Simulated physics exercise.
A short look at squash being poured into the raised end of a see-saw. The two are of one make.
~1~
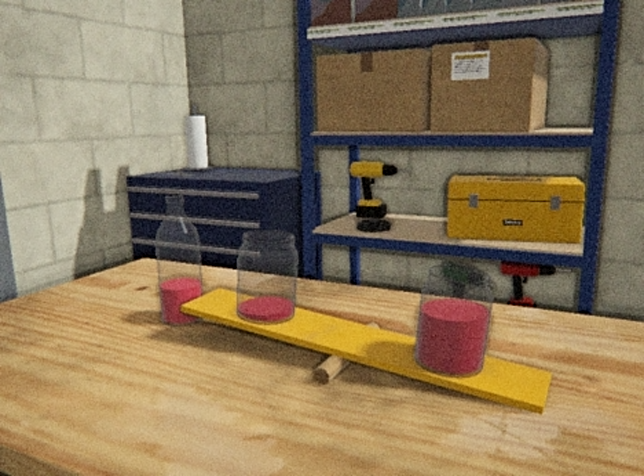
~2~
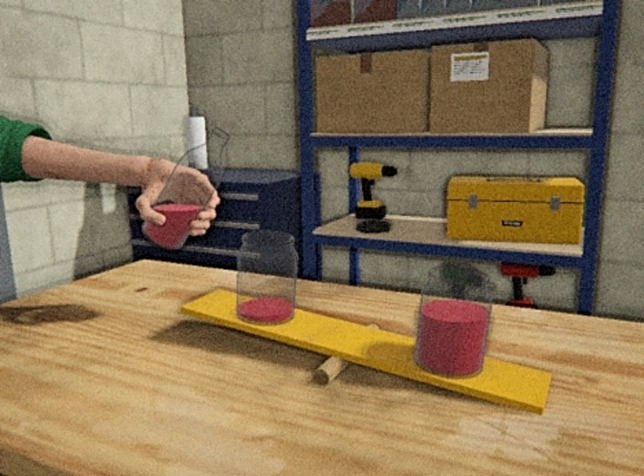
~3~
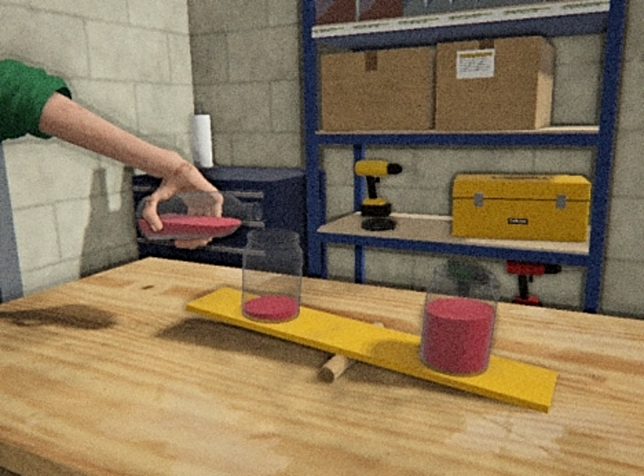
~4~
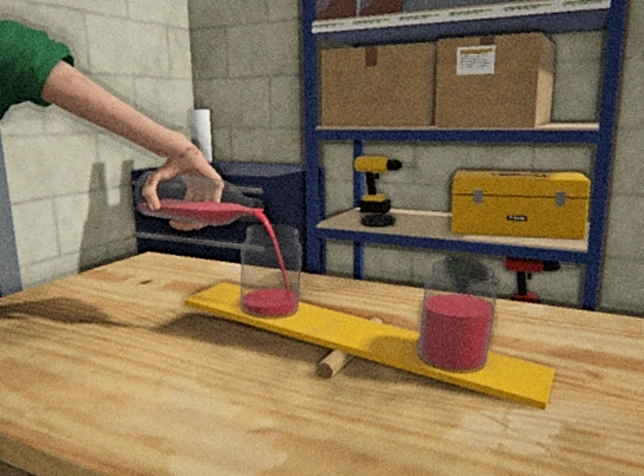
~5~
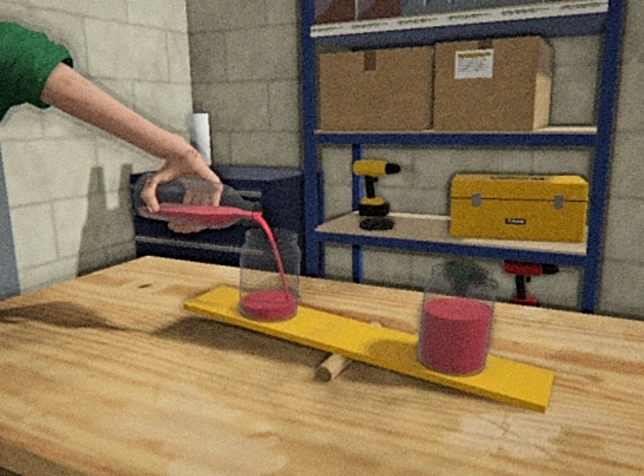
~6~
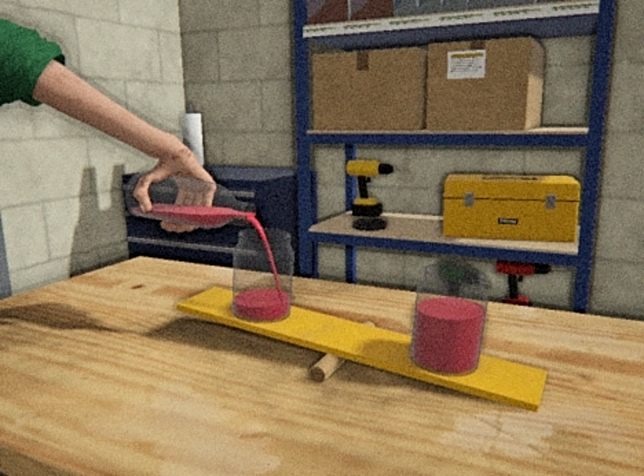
In a workshop, a hand lifting a bottle from the table and pouring red liquid into the raised left jar on a yellow see-saw.
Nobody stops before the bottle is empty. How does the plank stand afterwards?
In the end the plank does not move.
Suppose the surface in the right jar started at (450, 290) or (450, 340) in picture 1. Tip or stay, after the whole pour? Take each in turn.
As listed: Remains as it is, goes down there.
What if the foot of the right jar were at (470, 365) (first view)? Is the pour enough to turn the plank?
Verdict: Holds still.
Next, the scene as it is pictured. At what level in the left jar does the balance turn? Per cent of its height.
Close to 55 %.
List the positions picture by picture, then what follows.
At the start; bottle (179, 258) about a quarter full; left jar (268, 273) nearly empty, raised; right jar (454, 316) about half full, on the low side, in the first frame.
A hand has the bottle; rolling pin (324, 375); left jar nearly empty, surface at (266, 307), in the second frame.
The bottle is tipped; bottle (203, 215) tipped 85° with all of its load; left jar (272, 272) nearly empty, in the third frame.
The stream is running; rolling pin (328, 368); left jar nearly empty, surface at (270, 298); right jar about half full, surface at (458, 306), in the fourth frame.
The stream is running; bottle (201, 204) tipped 95° with about three quarters of its load; left jar (270, 271) nearly empty, in the fifth frame.
The stream is running; rolling pin (320, 372); left jar nearly empty, surface at (262, 298); right jar about half full, surface at (450, 309), in the sixth frame.
Shortly, the left jar is about a quarter full; the plank leans as before.
Then, the left jar is about a third full; the plank leans as before.
At the finish, the left jar is about a third full; the plank leans as before.
